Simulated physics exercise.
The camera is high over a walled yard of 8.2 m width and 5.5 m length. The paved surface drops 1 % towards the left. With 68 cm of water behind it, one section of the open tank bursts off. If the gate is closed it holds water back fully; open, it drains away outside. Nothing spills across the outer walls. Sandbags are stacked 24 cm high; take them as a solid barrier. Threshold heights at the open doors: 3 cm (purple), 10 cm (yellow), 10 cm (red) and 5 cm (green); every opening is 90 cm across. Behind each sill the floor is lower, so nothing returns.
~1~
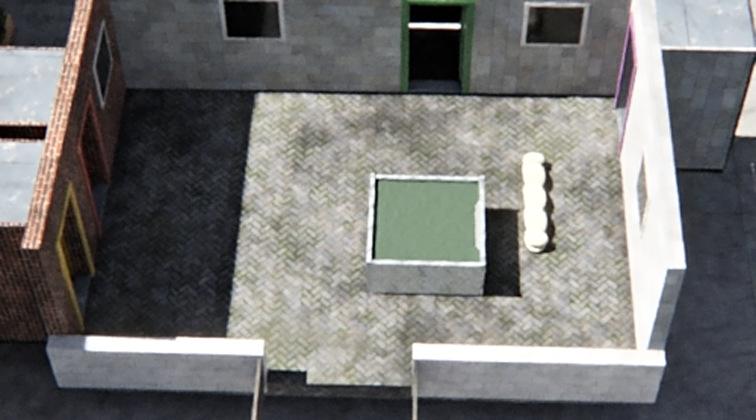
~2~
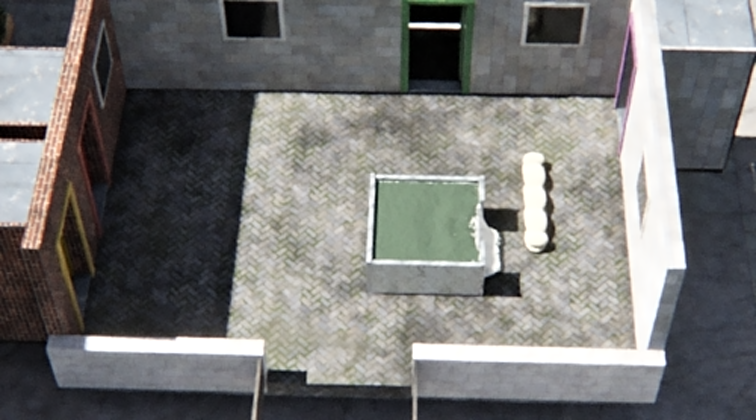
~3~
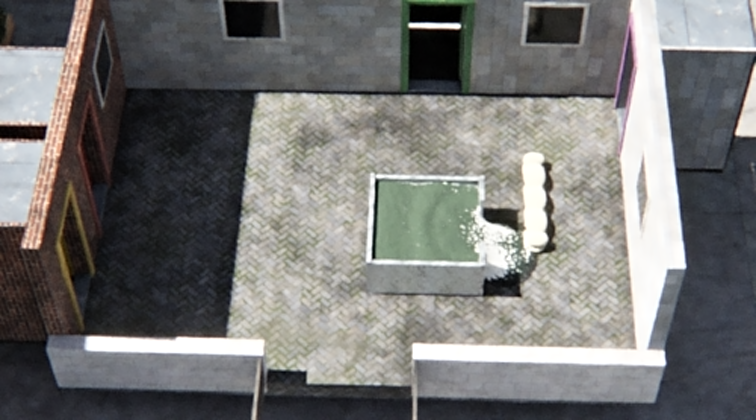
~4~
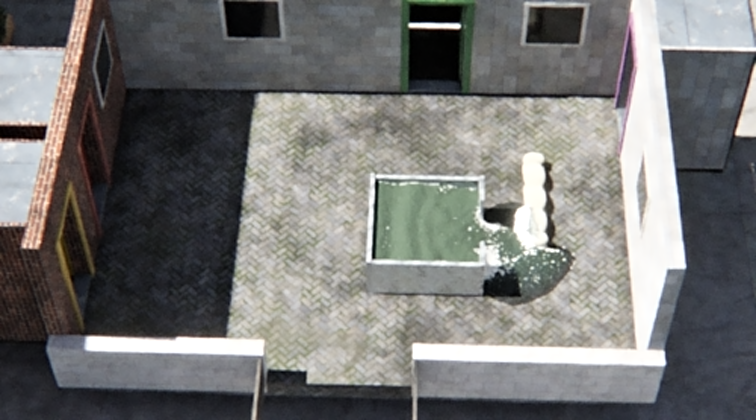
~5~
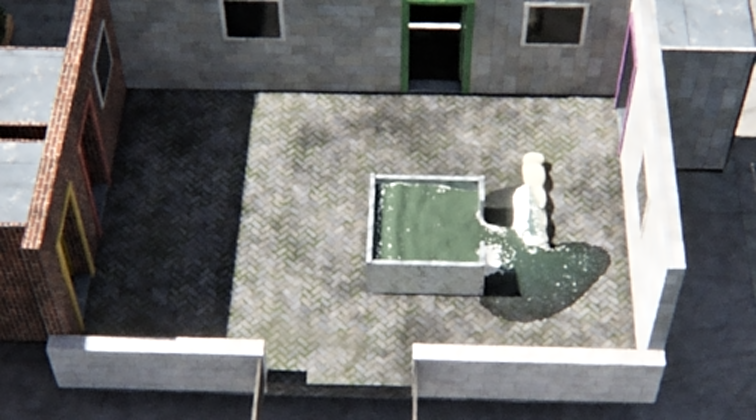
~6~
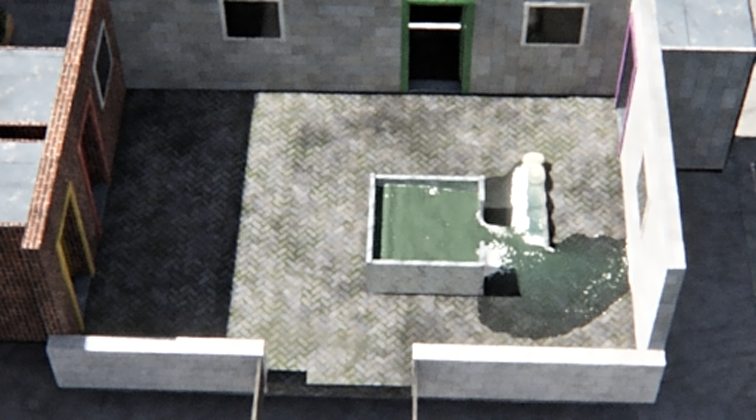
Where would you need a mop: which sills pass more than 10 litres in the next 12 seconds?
The water let in: At the purple door it passes the limit; at the yellow door it stays under the limit; at the red door it stays under the limit; at the green door it goes over the limit.
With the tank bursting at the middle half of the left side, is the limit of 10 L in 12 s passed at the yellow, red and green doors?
Against that limit: Yellow above, red above, green below.
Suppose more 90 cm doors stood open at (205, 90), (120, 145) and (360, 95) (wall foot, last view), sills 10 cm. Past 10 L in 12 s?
In that order: Below, under, below.
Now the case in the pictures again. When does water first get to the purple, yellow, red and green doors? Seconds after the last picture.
Arrival: Purple 1.4 s, yellow 5.0 s, red 6.0 s, green 1.0 s.
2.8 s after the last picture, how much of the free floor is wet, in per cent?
Near 45 per cent is wet.
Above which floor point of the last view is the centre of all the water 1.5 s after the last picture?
Near (492, 252).
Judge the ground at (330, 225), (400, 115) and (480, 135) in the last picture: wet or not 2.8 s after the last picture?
In that order: Not reached, wet, wet.
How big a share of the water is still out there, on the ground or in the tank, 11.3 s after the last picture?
About 92 per cent.
Then, 0.7 s after the last picture water covers 20 % of the floor and is deepest (38 cm) near (520, 243); purple door not reached, yellow door not reached, red door not reached, green door not reached.
Then, 1.5 s after the last picture water covers 25 % of the floor and is deepest (34 cm) near (637, 376); purple door 3 cm at the sill, 0 L in, yellow door not reached, red door not reached, green door 10 cm at the sill, 4 L in.
Then, 2.8 s after the last picture water covers 45 % of the floor and is deepest (24 cm) near (520, 243); purple door 3 cm at the sill, 0 L in, yellow door not reached, red door not reached, green door 8 cm at the sill, 19 L in.
Then, 6.3 s after the last picture water covers 80 % of the floor and is deepest (11 cm) near (520, 243); purple door 7 cm at the sill, 20 L in, yellow door 7 cm at the sill, 0 L in, red door 2 cm at the sill, 0 L in, green door 6 cm at the sill, 37 L in.
Then, 11.3 s after the last picture water covers 90 % of the floor and is deepest (8 cm) near (88, 303); purple door 3 cm at the sill, 39 L in, yellow door 7 cm at the sill, 0 L in, red door 7 cm at the sill, 0 L in, green door 4 cm at the sill, 39 L in.
